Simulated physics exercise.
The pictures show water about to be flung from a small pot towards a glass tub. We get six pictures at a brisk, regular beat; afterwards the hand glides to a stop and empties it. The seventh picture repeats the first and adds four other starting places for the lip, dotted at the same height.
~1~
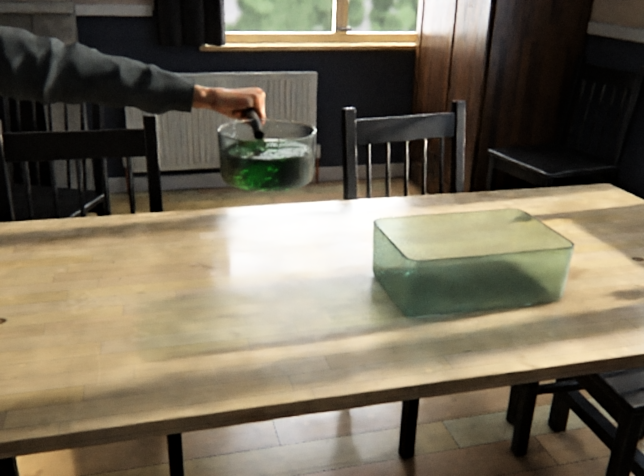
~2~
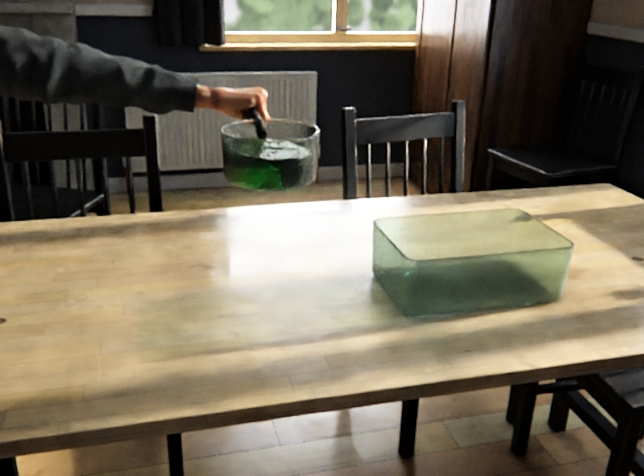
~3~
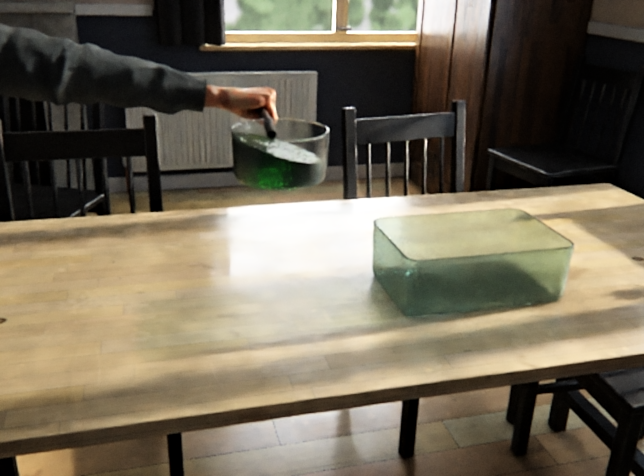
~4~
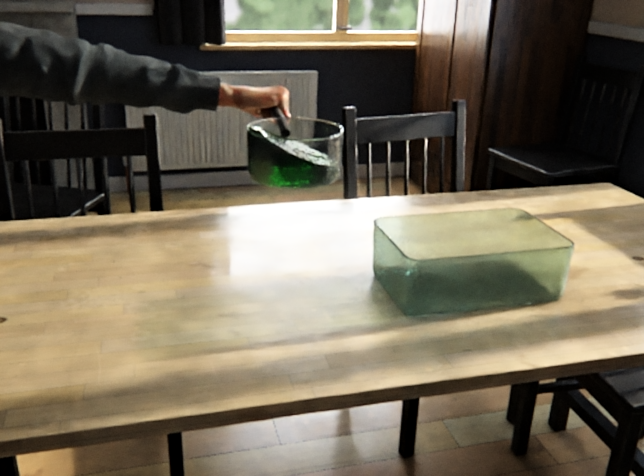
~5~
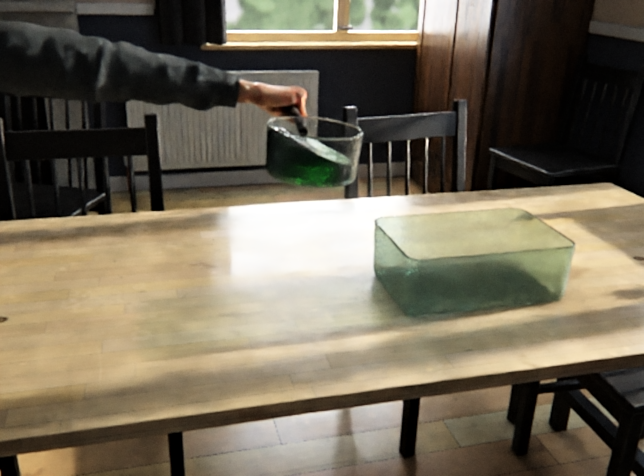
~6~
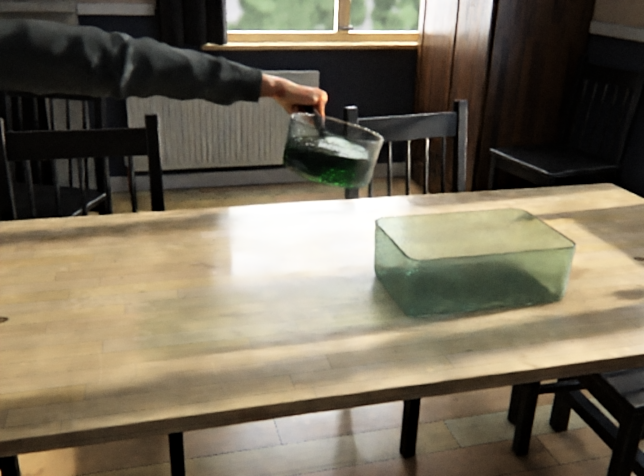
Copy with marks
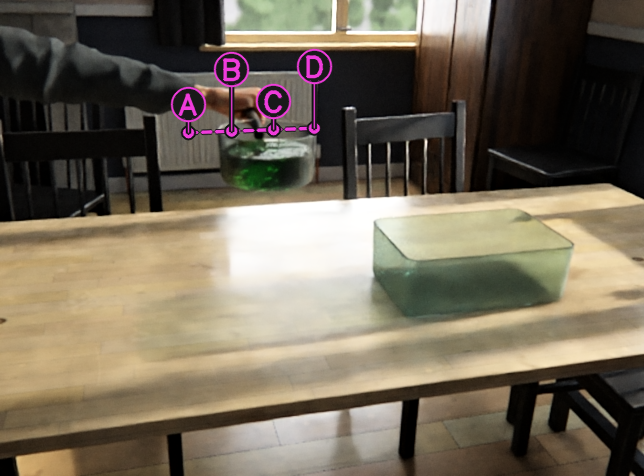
A hand carries a small pot of green liquid rightward above the table, then tilts it slightly.
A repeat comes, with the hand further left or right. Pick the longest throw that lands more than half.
That is dot C.
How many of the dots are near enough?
Two of them.
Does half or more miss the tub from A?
Yes.
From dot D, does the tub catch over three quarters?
Yes, clearly.
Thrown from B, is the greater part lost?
Yes, that goes wrong.
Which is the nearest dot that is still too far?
B it is.
On the marked copy, A at (188, 132); B at (231, 131); C at (273, 129); D at (314, 128).
With A, about 0 % lands in the tub, 99 % falls short.
With B, about 34 % lands in the tub, 63 % falls short and 3 % goes beside or beyond.
With C, about 64 % lands in the tub, 30 % falls short and 5 % goes beside or beyond.
With D, about 89 % lands in the tub, 2 % falls short and 9 % goes beside or beyond.
